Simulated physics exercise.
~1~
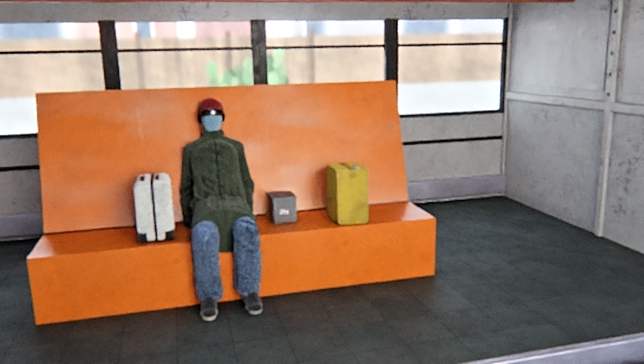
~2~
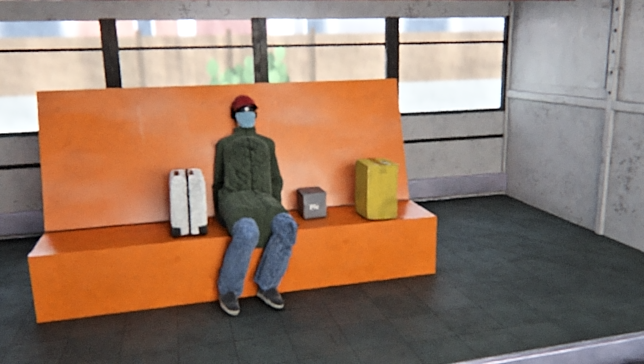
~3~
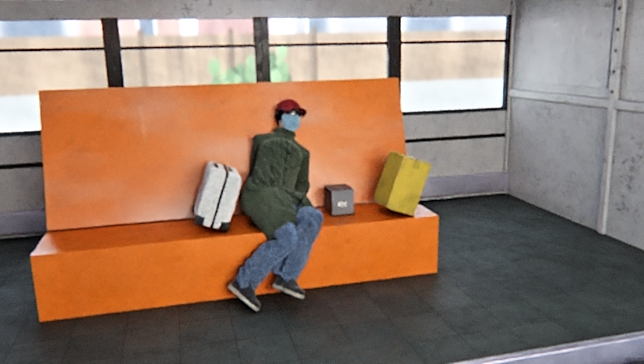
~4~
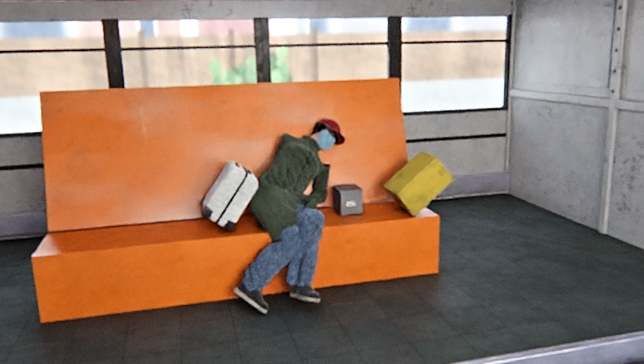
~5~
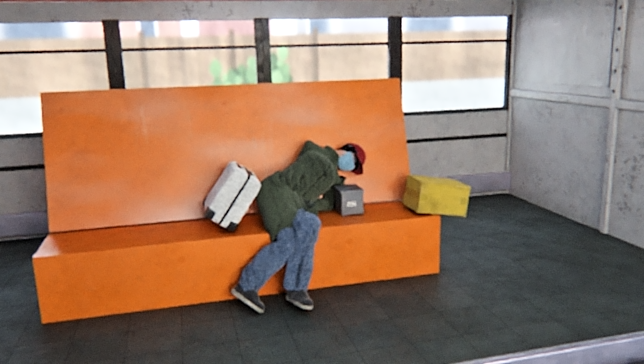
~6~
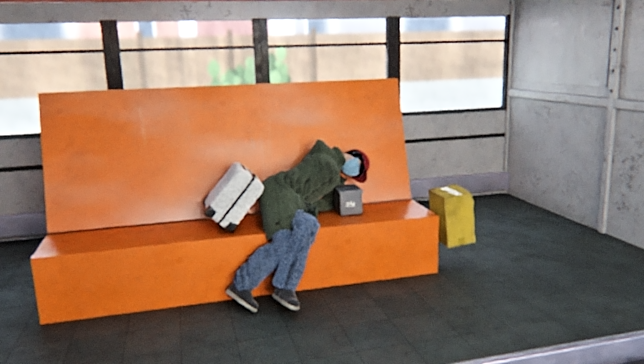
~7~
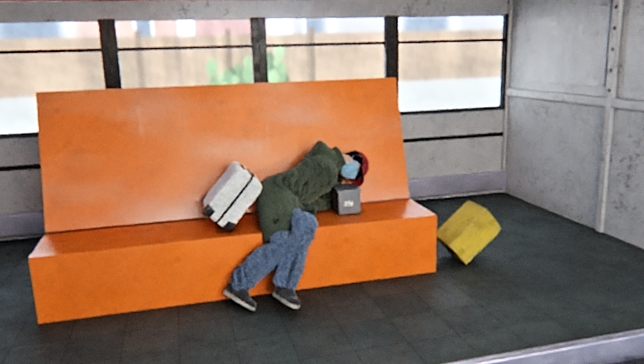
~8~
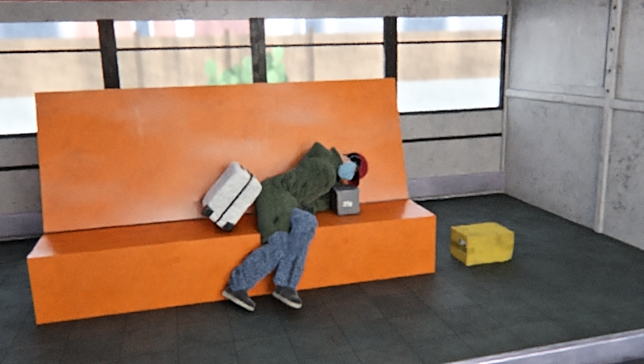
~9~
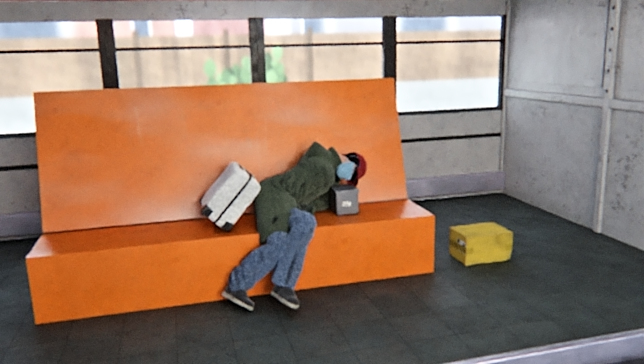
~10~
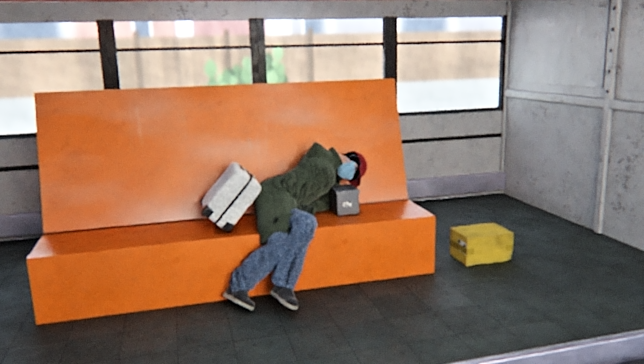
On an orange bench in a metro car, a masked person in a red cap and the luggage slid right; the person slumped sideways over the small grey box, the white case tilted, and the yellow one toppled off the end onto the floor.
